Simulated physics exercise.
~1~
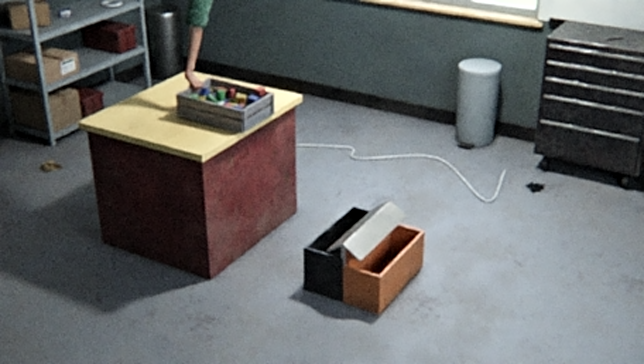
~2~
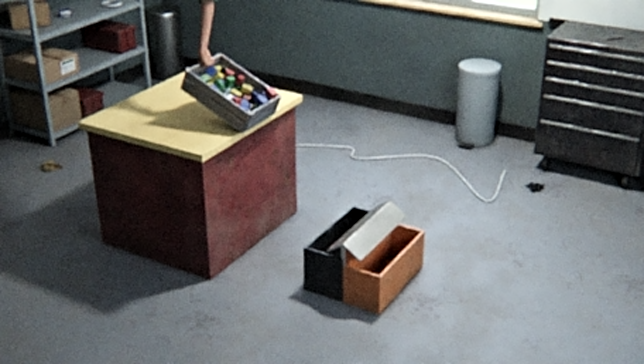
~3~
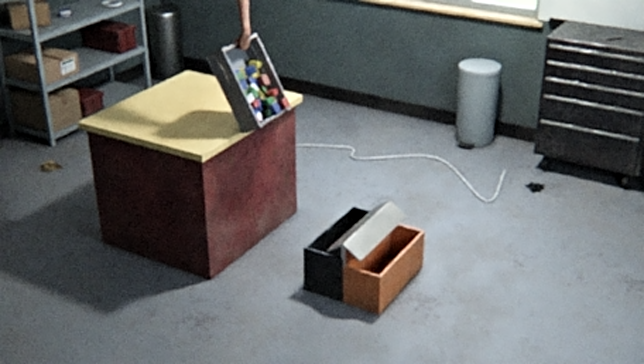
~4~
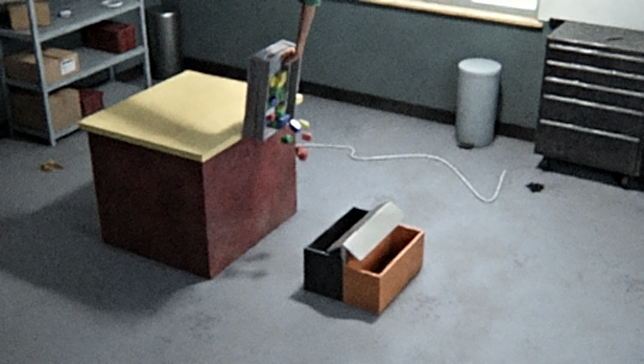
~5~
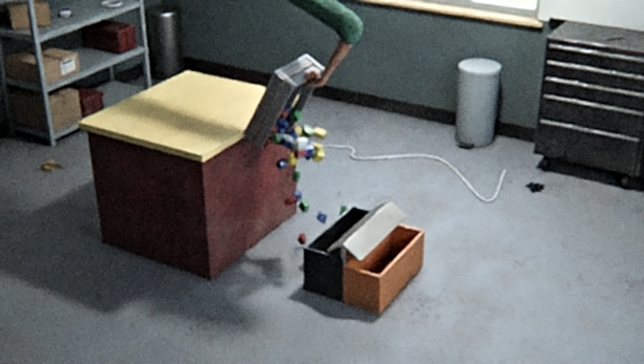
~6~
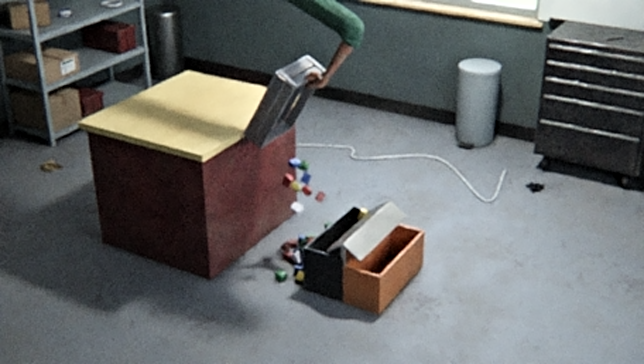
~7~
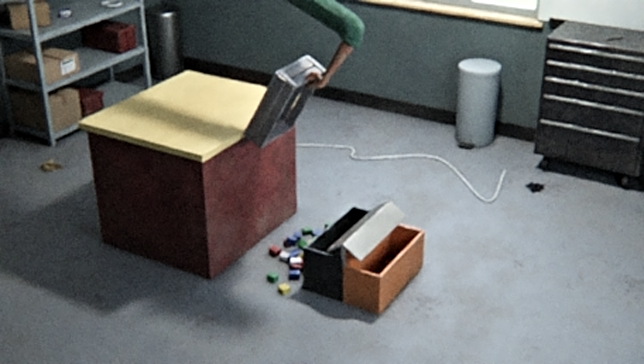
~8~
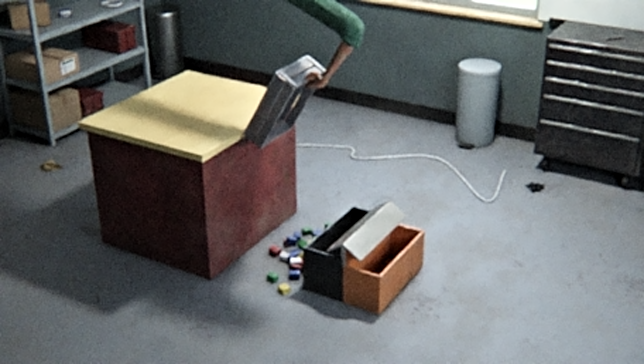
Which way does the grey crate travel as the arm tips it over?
The grey crate moves to the right, over the edge of the bench, as it is tipped.
In a workshop, an arm tips a crate and most bricks land short of the trough.
